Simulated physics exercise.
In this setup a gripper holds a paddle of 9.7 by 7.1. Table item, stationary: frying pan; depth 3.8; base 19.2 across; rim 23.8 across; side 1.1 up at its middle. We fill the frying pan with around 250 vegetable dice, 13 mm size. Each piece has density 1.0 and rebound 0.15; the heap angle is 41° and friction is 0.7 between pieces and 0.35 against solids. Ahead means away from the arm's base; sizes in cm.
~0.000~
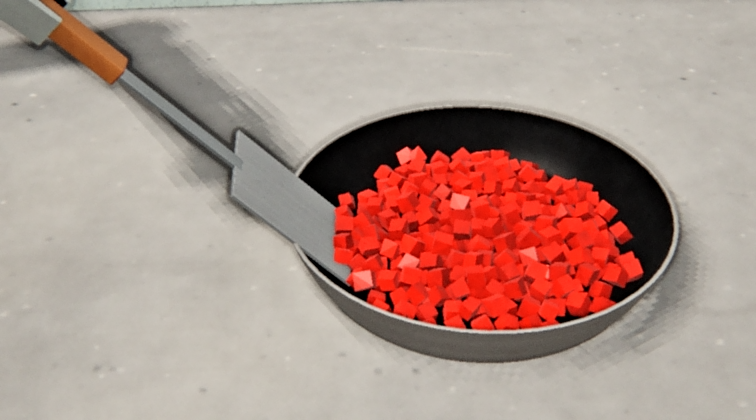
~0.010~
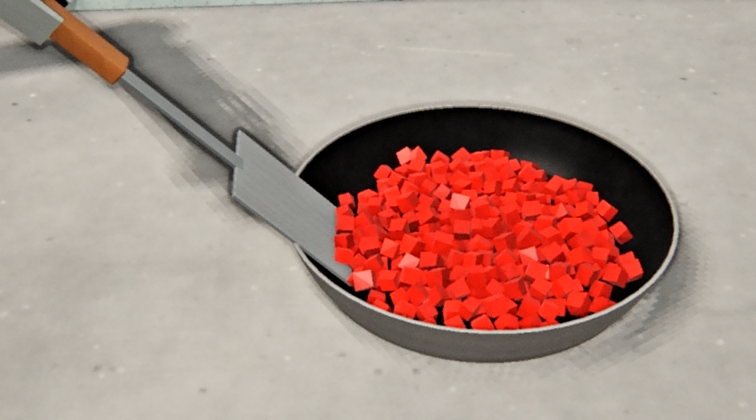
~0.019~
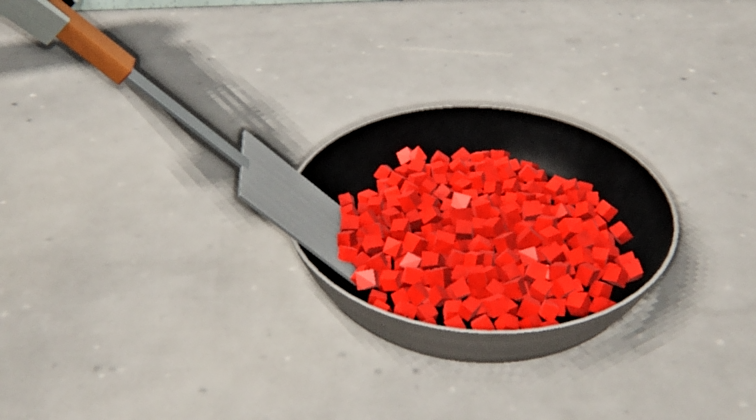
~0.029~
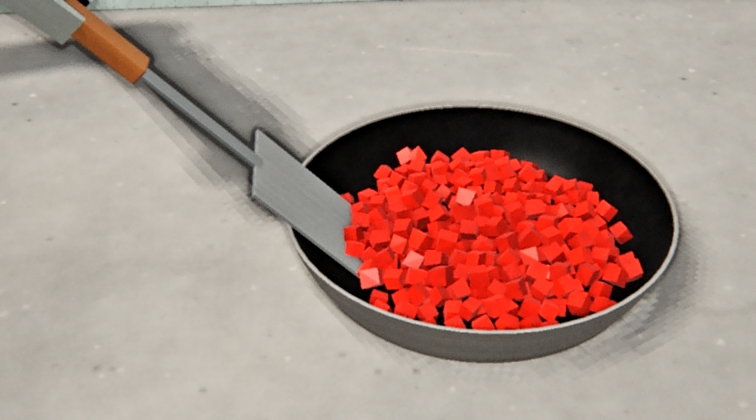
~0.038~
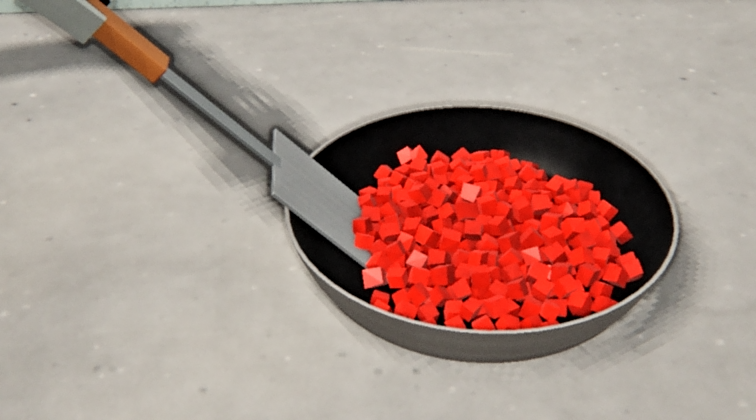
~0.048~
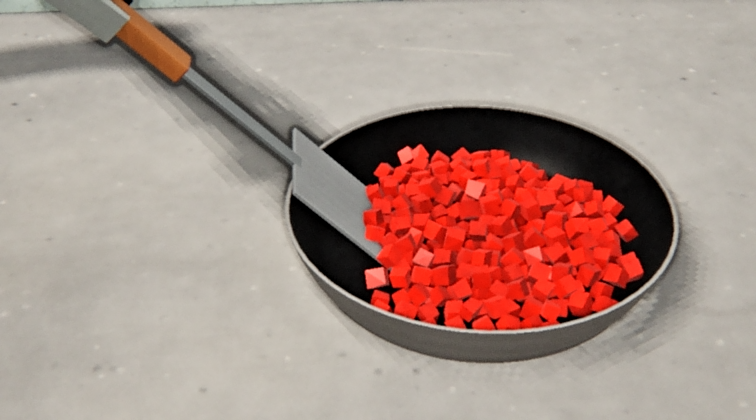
Red cubes fill a black frying pan as a gray paddle slides right, nudging them.
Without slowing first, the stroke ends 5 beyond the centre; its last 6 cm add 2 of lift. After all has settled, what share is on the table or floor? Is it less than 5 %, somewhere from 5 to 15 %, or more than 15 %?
It is more than 15 %.
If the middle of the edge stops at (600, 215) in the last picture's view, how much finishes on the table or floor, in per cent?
30 %.
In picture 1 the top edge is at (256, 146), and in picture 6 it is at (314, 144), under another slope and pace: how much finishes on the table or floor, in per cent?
Roughly 15 %.
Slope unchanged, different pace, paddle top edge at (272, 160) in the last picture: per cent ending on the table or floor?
Roughly 5 per cent.
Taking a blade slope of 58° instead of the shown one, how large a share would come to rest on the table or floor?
Somewhere around 15 per cent would end on the table or floor.
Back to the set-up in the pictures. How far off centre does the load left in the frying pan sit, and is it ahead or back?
4.0 cm ahead.
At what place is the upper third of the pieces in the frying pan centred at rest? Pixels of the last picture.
Roughly (612, 210).
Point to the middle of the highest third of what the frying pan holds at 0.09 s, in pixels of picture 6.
About pixel (498, 209).
After 0.07 s, sloping 47°, highest piece 5 above the table; 250 in the frying pan.
After 0.09 s, sloping 47°, highest piece 7 above the table; 250 in the frying pan.
After 0.31 s, sloping 47°, highest piece 5 above the table; 192 in the frying pan, 55 on the table or floor, 3 on the blade or in flight.
After 1.36 s, sloping 47°, highest piece 5 above the table; 192 in the frying pan, 58 on the table or floor.
At rest, 192 in the frying pan, 58 on the table or floor. That is 23 % on the table or floor.
